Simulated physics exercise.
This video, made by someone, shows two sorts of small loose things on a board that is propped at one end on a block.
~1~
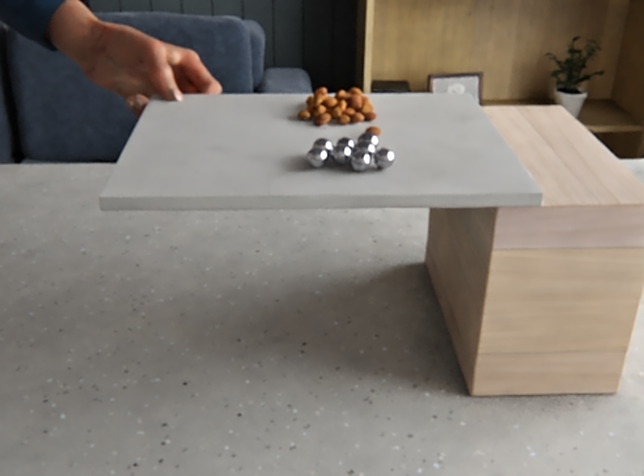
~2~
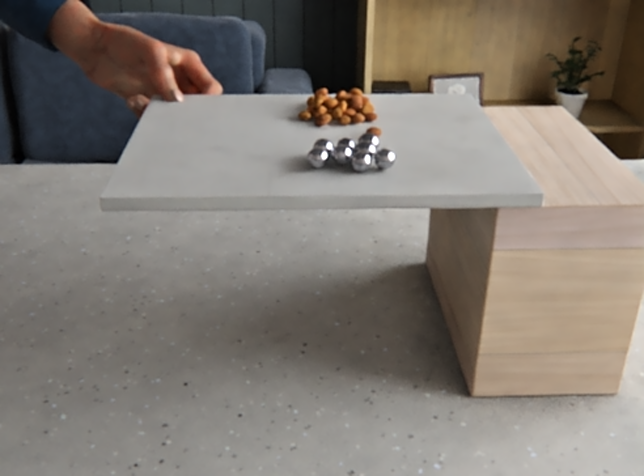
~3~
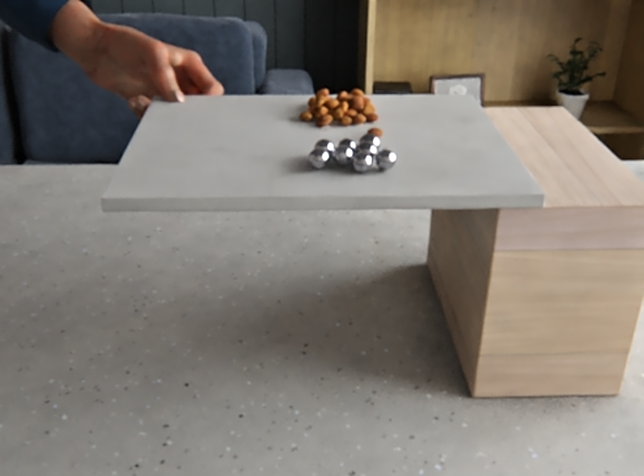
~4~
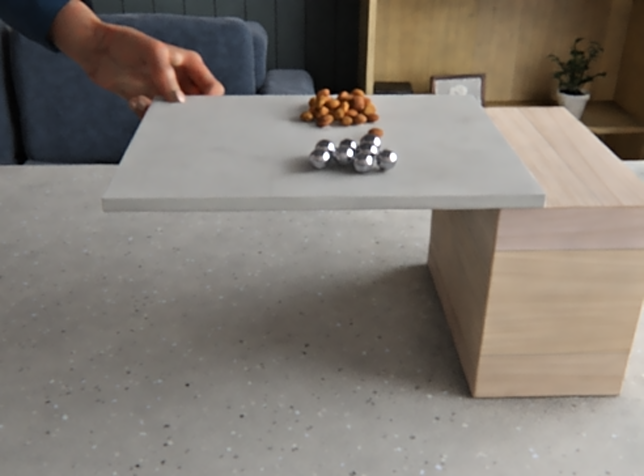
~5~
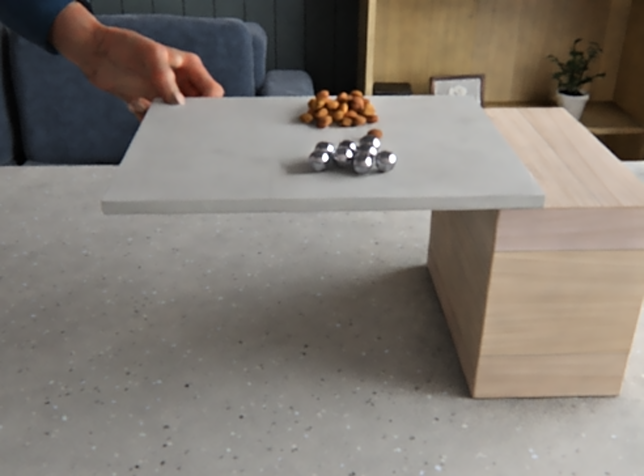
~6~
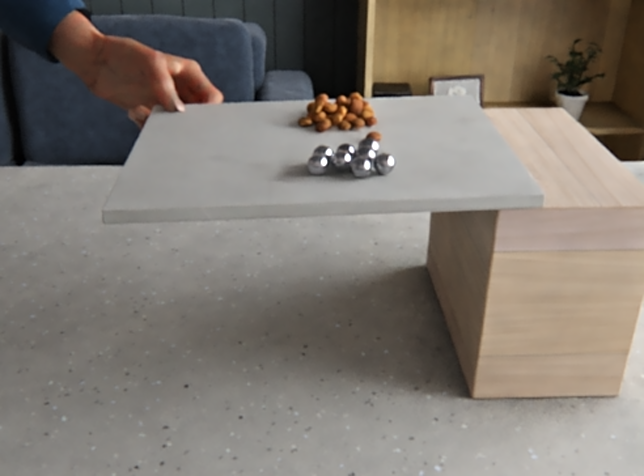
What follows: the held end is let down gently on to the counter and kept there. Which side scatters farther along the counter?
The closer one goes farther.
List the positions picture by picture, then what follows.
Held end of the board at (116, 198), level; block at (521, 238), tall, over half the board's length; front lot at (341, 154), a few steel balls; back lot at (338, 109), some bits of cat kibble, in the first picture.
Held end of the board at (117, 199), level; back lot at (339, 110), in the second picture.
Held end of the board at (118, 199), level; front lot at (343, 156), in the third picture.
Held end of the board at (119, 200), level; back lot at (341, 111), in the fourth picture.
Held end of the board at (118, 202), level; front lot at (343, 157), in the fifth picture.
Held end of the board at (119, 211), down by 2°; block at (522, 241); front lot at (341, 161), not moving; back lot at (339, 115), not moving, in the sixth picture.
Then, 0.52 s after the last picture, board sloping at 17°; front lot all still on the board; back lot all still on the board.
Then, 1.07 s after the last picture, board sloping at 34°; front lot mostly one to two board lengths out; back lot all still on the board.
Then, 1.73 s after the last picture, board resting at 39°; front lot mostly more than two board lengths out, about a quarter gone off the counter; back lot mostly at the foot of the board.
By the end, board resting at 39°; front lot mostly more than two board lengths out, most gone off the counter; back lot mostly at the foot of the board; the front lot has gone farther.
